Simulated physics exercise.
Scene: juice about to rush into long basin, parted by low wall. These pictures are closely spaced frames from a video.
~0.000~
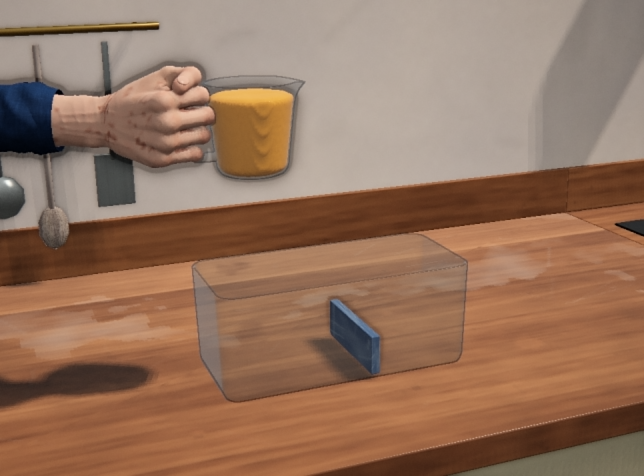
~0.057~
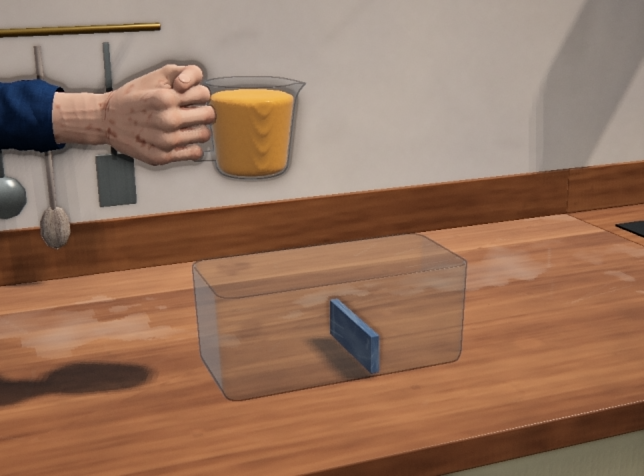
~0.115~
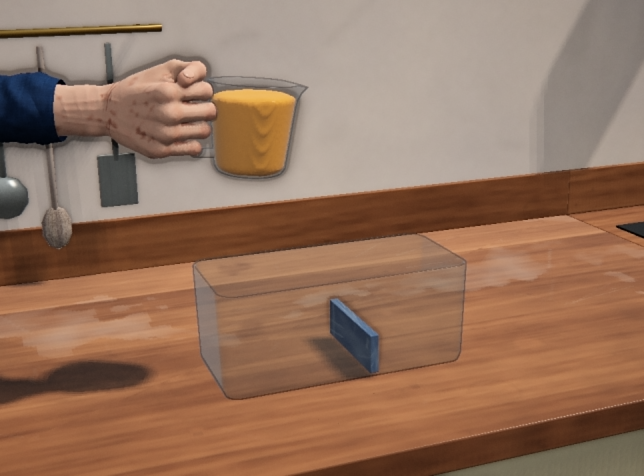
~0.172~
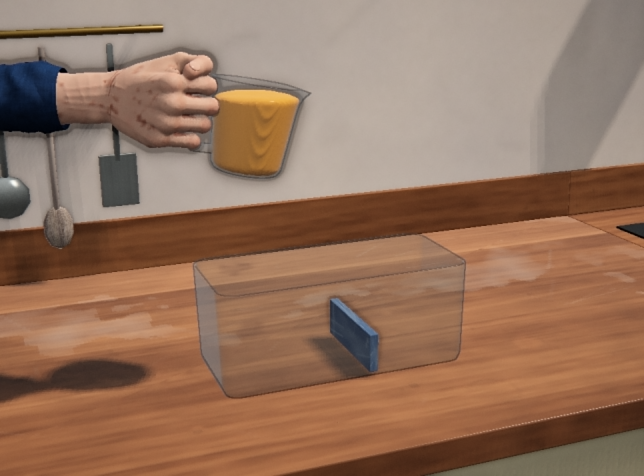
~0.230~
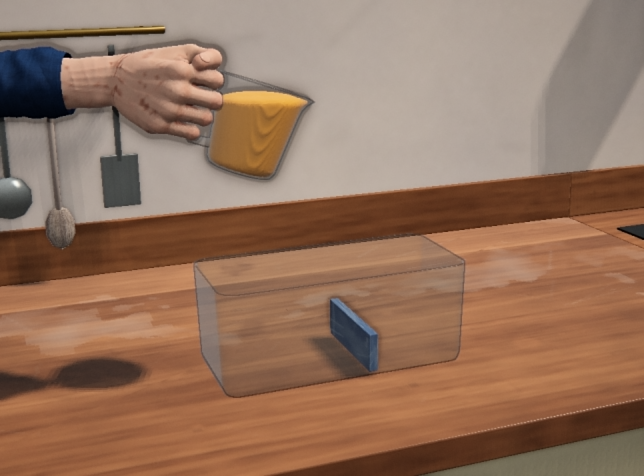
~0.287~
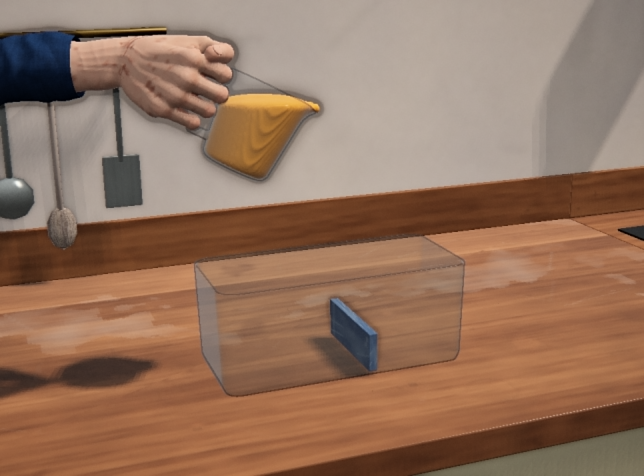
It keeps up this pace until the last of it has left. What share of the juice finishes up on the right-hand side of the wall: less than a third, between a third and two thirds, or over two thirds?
The share right of the wall will be large, beyond two thirds.
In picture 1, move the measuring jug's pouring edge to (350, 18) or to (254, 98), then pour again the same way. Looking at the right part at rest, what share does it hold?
Close to 55 in a hundred, then close to 5 in a hundred.
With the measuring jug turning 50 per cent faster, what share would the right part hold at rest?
Close to 80 in a hundred.
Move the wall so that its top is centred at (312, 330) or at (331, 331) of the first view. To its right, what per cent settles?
Near 95 % and 90 %.
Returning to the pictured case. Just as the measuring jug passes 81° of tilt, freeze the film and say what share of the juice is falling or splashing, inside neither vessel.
Estimate: 30 per cent, roughly.
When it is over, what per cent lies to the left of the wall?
Close to 15 per cent.
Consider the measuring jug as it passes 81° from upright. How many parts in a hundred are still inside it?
About 60 %.
A moment on, the measuring jug is tipped on its side and 58 per cent is still to pour, 0 is left of the wall and 12 right of it.
Next, the measuring jug is tipped on its side and 16 per cent is still to pour, 3 is left of the wall and 59 right of it.
Then the measuring jug is tipped on its side and 2 per cent is still to pour, 8 is left of the wall and 84 right of it.
Later the measuring jug is tipped on its side and 0 per cent is still to pour, 12 is left of the wall and 86 right of it.
At rest 13 per cent lies left of the wall, 86 right of it and 1 outside.
